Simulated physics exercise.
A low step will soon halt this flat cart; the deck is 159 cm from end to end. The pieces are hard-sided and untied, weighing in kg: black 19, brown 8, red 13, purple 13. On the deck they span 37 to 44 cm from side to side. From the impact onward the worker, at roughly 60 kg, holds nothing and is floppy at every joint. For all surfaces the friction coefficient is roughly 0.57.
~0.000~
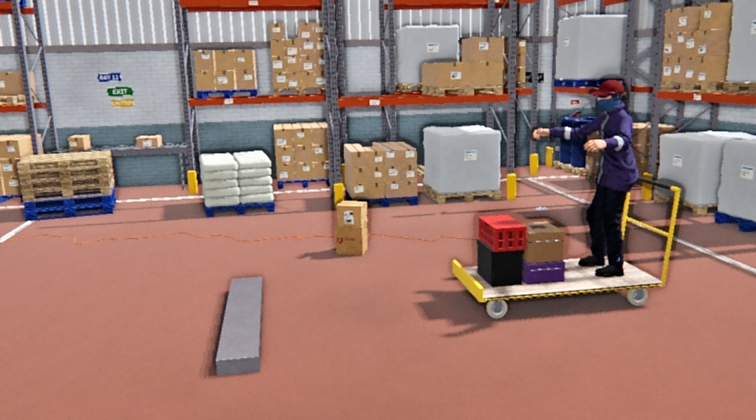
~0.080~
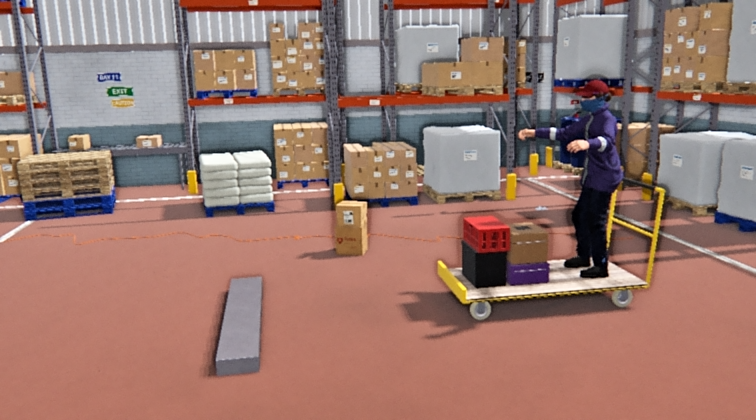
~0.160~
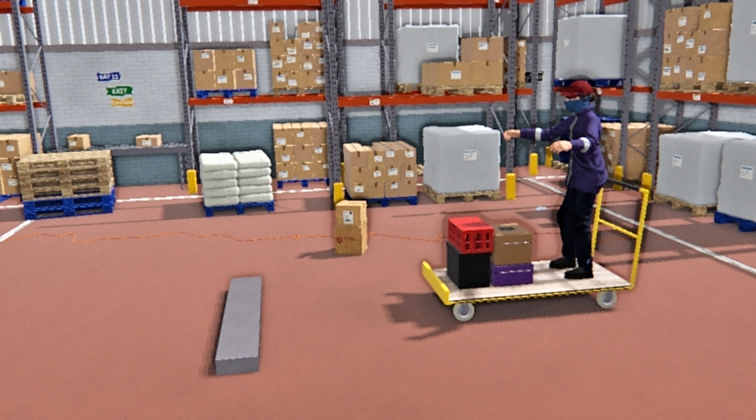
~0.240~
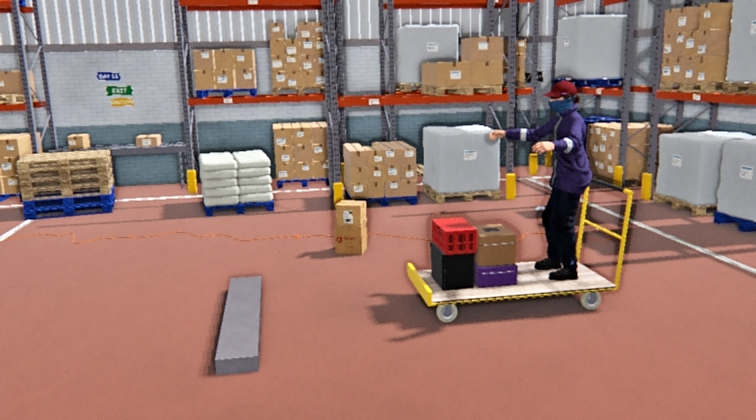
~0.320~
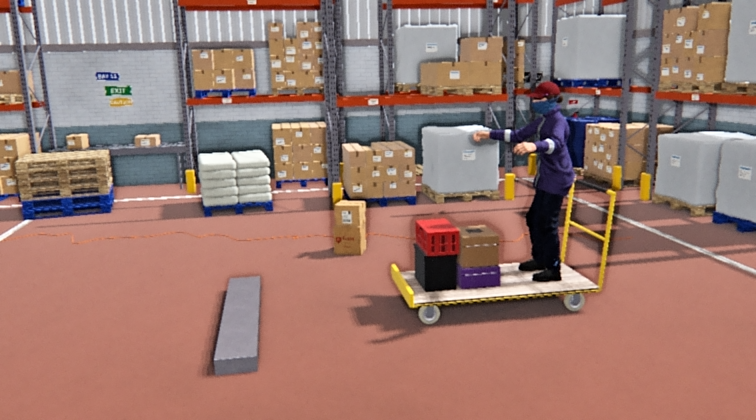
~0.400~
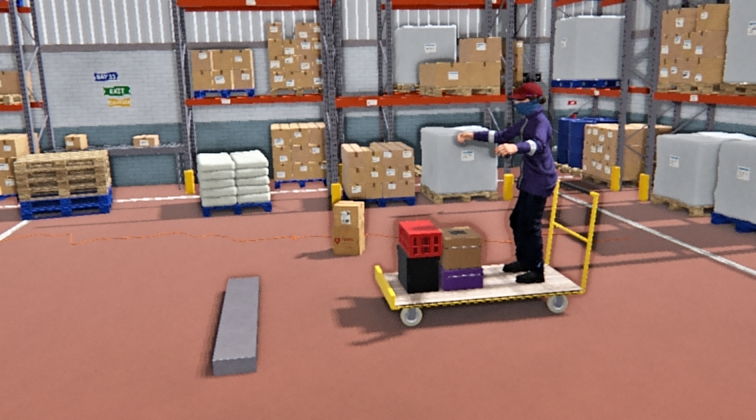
A worker in a dark purple top, red cap and face covering stands on a yellow-railed flatbed trolley at right, arms stretched forward, in a warehouse seen from a fixed, slightly raised side view. Red and black crates sit beside brown and purple boxes on its deck, with a grey beam and carton on the reddish floor before racks. The trolley rolls steadily left, carrying everything along.
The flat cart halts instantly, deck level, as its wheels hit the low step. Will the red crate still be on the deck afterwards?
No.
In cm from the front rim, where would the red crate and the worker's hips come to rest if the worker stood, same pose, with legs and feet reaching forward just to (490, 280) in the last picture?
The red item goes over by 40 cm, but the hips stay 70 cm behind the front rim.
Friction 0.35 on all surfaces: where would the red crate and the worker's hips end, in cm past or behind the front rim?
In that case the red load finishes 80 cm past the rim, with the hips 80 cm behind.
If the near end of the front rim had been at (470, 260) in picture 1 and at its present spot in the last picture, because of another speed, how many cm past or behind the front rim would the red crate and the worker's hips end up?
Rest positions: Red 70 cm past rim; hips 60 cm behind rim.
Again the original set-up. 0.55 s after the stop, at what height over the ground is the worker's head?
80 cm above it.
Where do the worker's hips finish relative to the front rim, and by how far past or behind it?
Hips: Approx. 80 cm behind rim.
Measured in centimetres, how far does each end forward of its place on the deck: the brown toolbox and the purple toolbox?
Roughly brown 20 cm, purple 15 cm.
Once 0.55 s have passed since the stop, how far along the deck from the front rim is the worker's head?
At that moment it sits around 10 cm behind the rim.
The wheels strike at 1.06 s.
After 1.61 s the red crate is 15 cm past the rim, tilted 85°, near (226, 282) in the last picture's view.
After 2.06 s the red crate is 36 cm past the rim, tilted 180°, near (202, 317) in the last picture's view.
When all is still (2.4 s), past the rim, red crate; behind it, black tote, brown toolbox, purple toolbox and the worker's hips.
